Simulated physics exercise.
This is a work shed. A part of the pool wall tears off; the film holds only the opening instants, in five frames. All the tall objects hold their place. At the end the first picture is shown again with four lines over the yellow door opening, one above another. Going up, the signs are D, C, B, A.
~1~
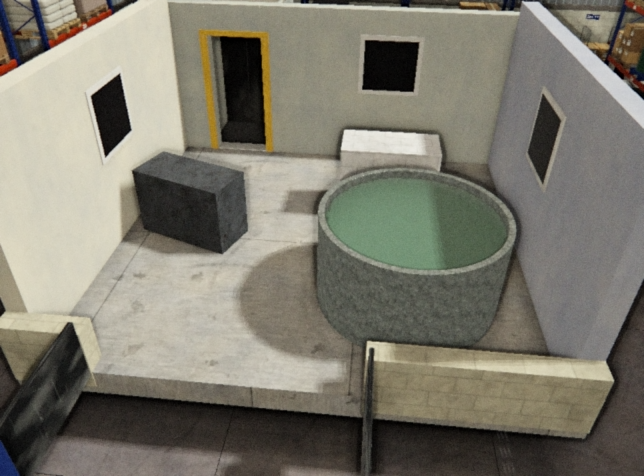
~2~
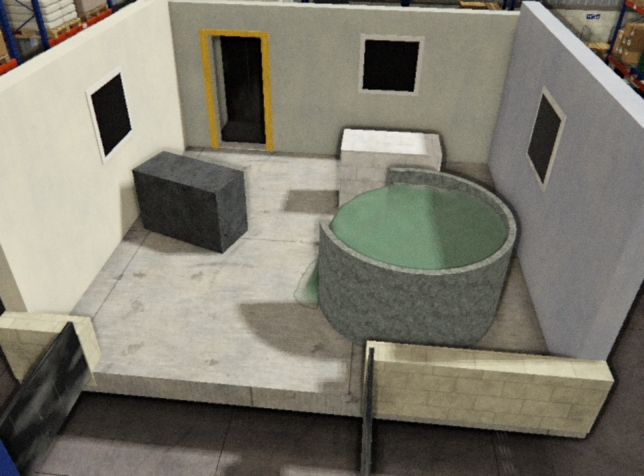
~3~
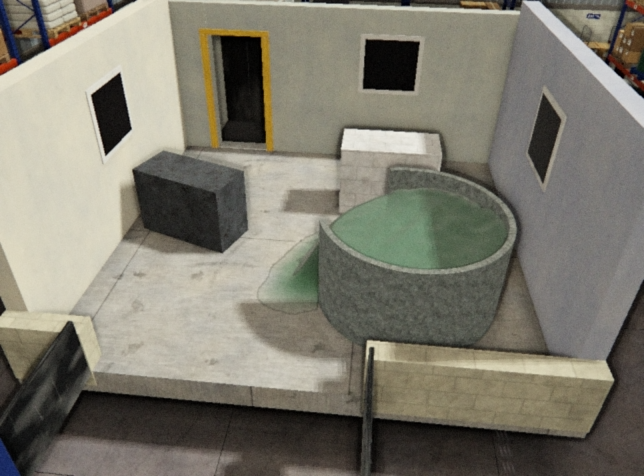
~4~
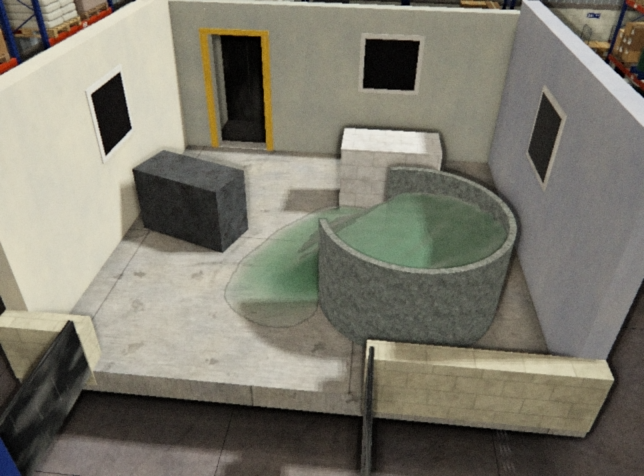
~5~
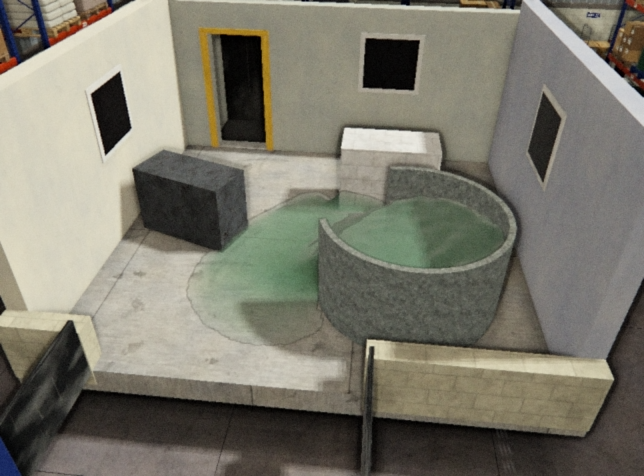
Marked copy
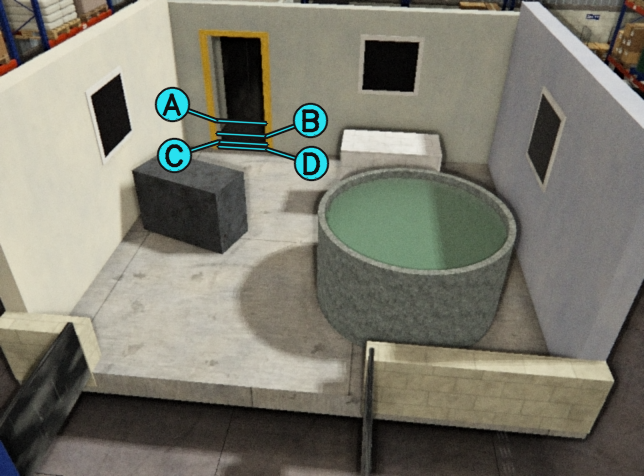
Round stone pool of green water opening on its left side, the water pouring out and spreading across the pale shed floor.
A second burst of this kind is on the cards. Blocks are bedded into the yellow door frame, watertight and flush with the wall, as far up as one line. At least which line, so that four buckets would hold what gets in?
Choose A.
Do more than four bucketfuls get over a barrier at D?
Yes, that goes wrong.
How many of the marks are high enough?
One of the four.
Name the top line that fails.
That would be B.
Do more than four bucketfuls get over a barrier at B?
Yes, that goes wrong.
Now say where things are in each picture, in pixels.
Water in the pool at rest, its middle at (415, 220); foot of the yellow doorway at (243, 150); open gate at (225, 326), in the first picture.
In the second picture, 2 % of the ground under water, visible out to (316, 305).
In the third picture, 7 % of the ground under water, visible out to (271, 301).
In the fourth picture, 13 % of the ground under water, visible out to (236, 301).
In the fifth picture, 22 % of the ground under water, visible out to (195, 291).
In cyan, A at (240, 122); B at (241, 134); C at (242, 143); D at (242, 148); from the bottom up D, C, B, A.
With A, a splash gets over, under a bucket.
With B, about 10 bucketfuls get in.
With C, dozens of bucketfuls pour in.
With D, dozens of bucketfuls pour in.
